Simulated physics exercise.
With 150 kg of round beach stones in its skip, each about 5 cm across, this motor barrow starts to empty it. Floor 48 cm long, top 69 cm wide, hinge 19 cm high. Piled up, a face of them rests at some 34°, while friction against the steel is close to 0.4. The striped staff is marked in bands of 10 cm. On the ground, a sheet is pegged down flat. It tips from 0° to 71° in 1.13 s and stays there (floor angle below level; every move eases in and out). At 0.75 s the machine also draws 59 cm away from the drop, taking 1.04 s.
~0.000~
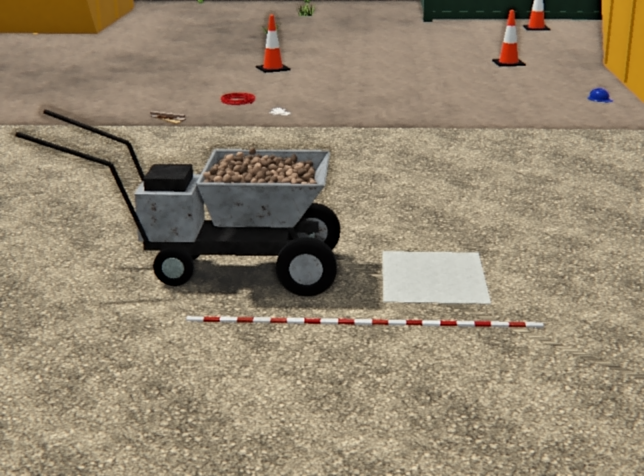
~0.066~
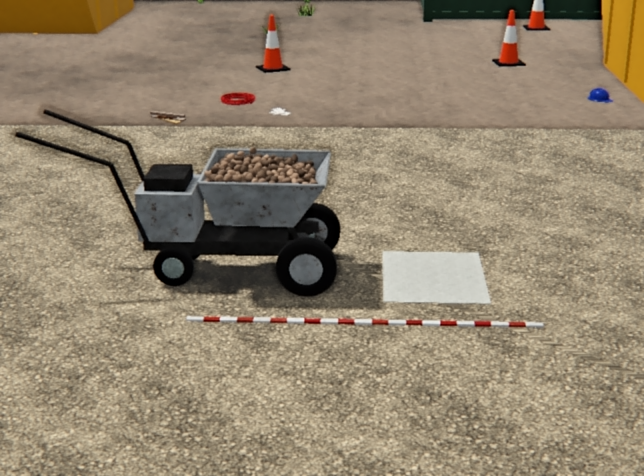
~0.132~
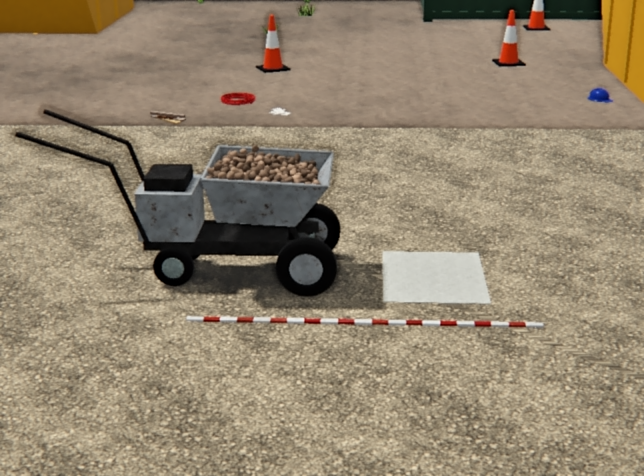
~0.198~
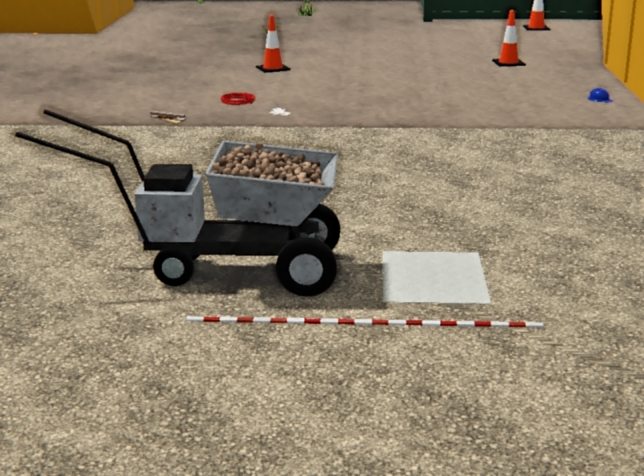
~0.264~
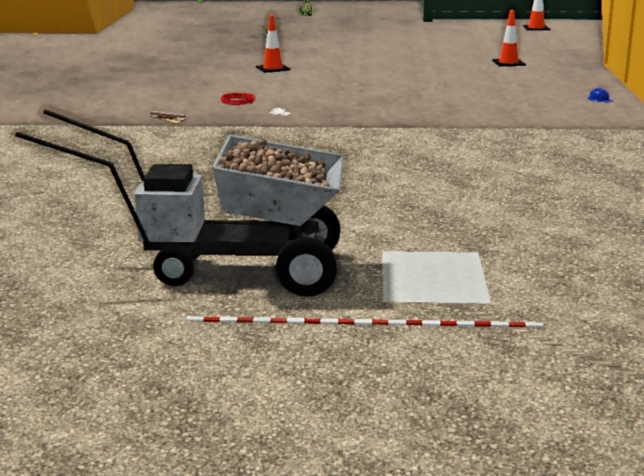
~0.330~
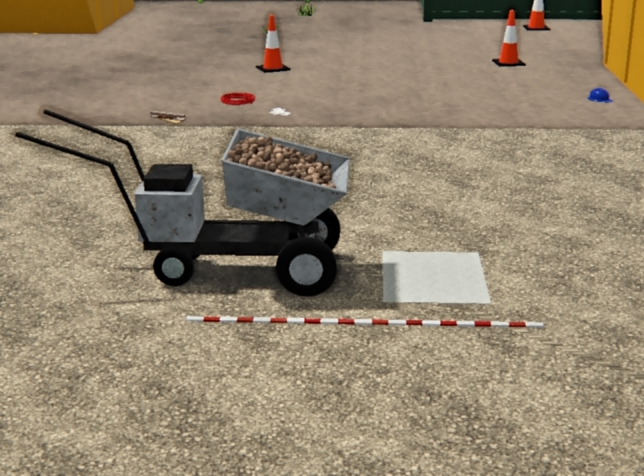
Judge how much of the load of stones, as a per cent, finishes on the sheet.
Some 45 per cent of it.
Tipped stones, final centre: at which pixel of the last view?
Somewhere near pixel (405, 272).
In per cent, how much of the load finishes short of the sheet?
Something like 35 in a hundred.
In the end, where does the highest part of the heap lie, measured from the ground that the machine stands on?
About 16 cm above it.
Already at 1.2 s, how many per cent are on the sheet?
Roughly 55 percent of the load.
After 0.9 s the floor is at 60°; 99 % in the skip, 1 % on the sheet; the foremost stones are at (398, 221).
After 1.2 s the floor is at 71°; 32 % in the skip, 8 % short of the sheet, 55 % on the sheet, 5 % off the sheet elsewhere; the foremost stones are at (487, 272).
After 2.2 s the floor is at 71°; 1 % in the skip, 34 % short of the sheet, 45 % on the sheet, 20 % off the sheet elsewhere; the foremost stones are at (607, 276).
After 4.2 s the floor is at 71°; 0 % in the skip, 35 % short of the sheet, 45 % on the sheet, 20 % off the sheet elsewhere; the foremost stones are at (607, 276).
